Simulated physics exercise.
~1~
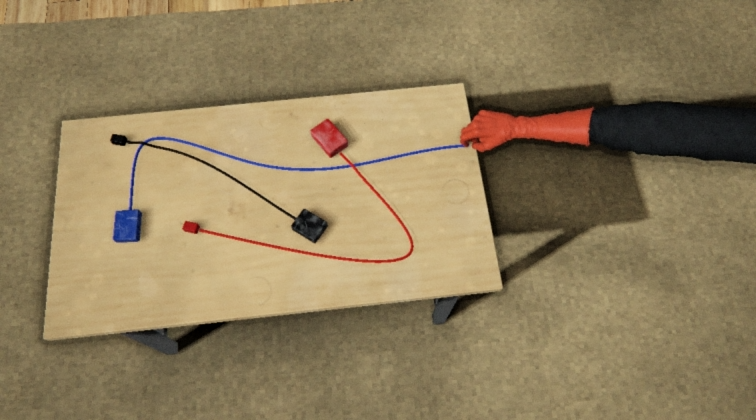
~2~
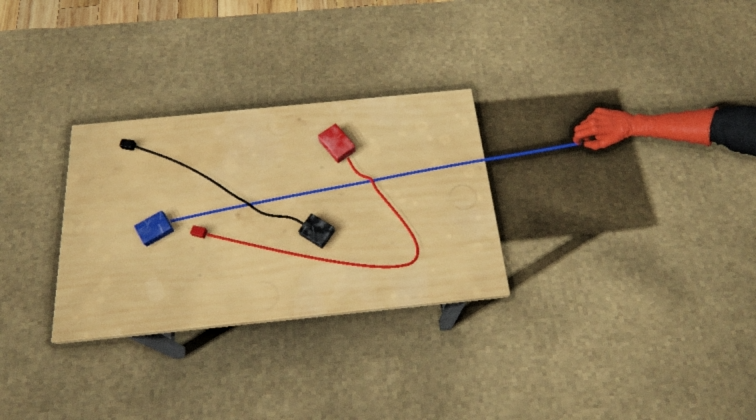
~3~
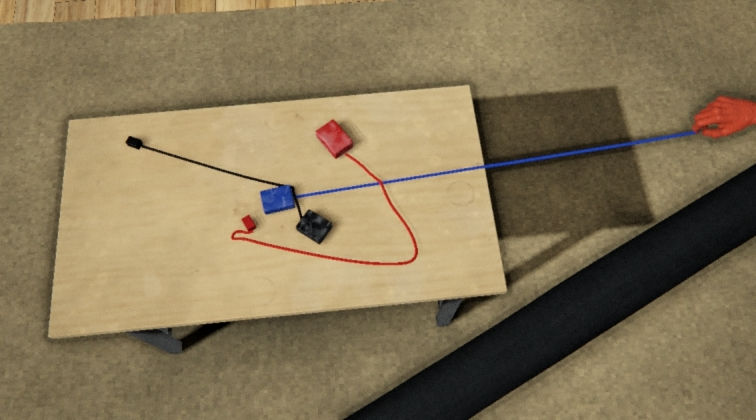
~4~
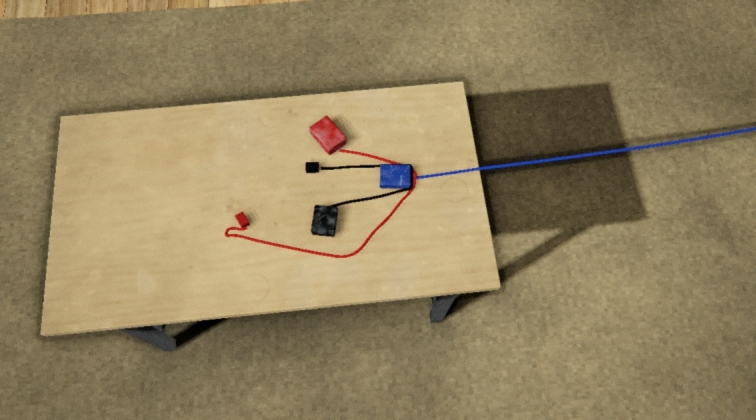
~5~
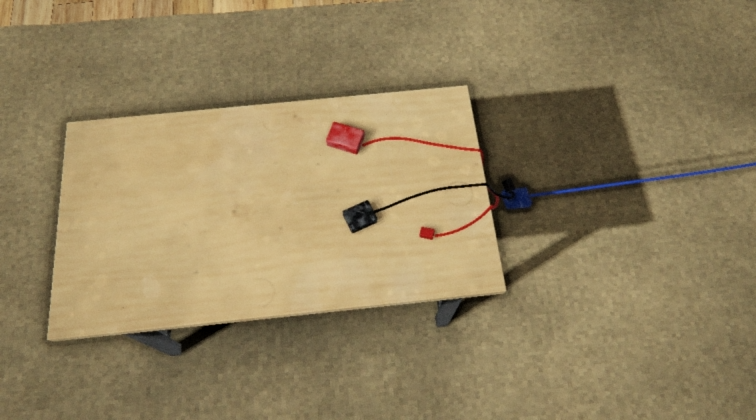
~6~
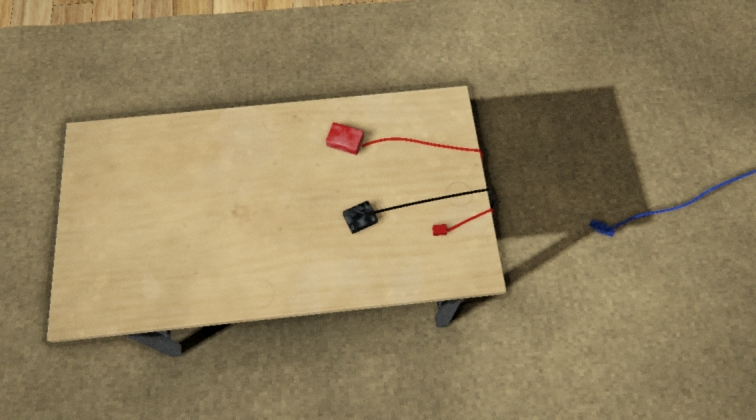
A red-gloved hand in a dark sleeve grips the end of a blue cable at the right of a pale wooden table, seen from above on a brown carpet. Blue, black and red chargers lie on the tabletop, their cables crossing. The hand pulls the blue cable rightward, drawing it taut and dragging its charger across the table. The blue charger snags the other cables, sweeping the black and red plugs rightward and shifting the black charger slightly. It then slips over the right edge, leaving the red and black chargers on top with their cables trailing over the side.
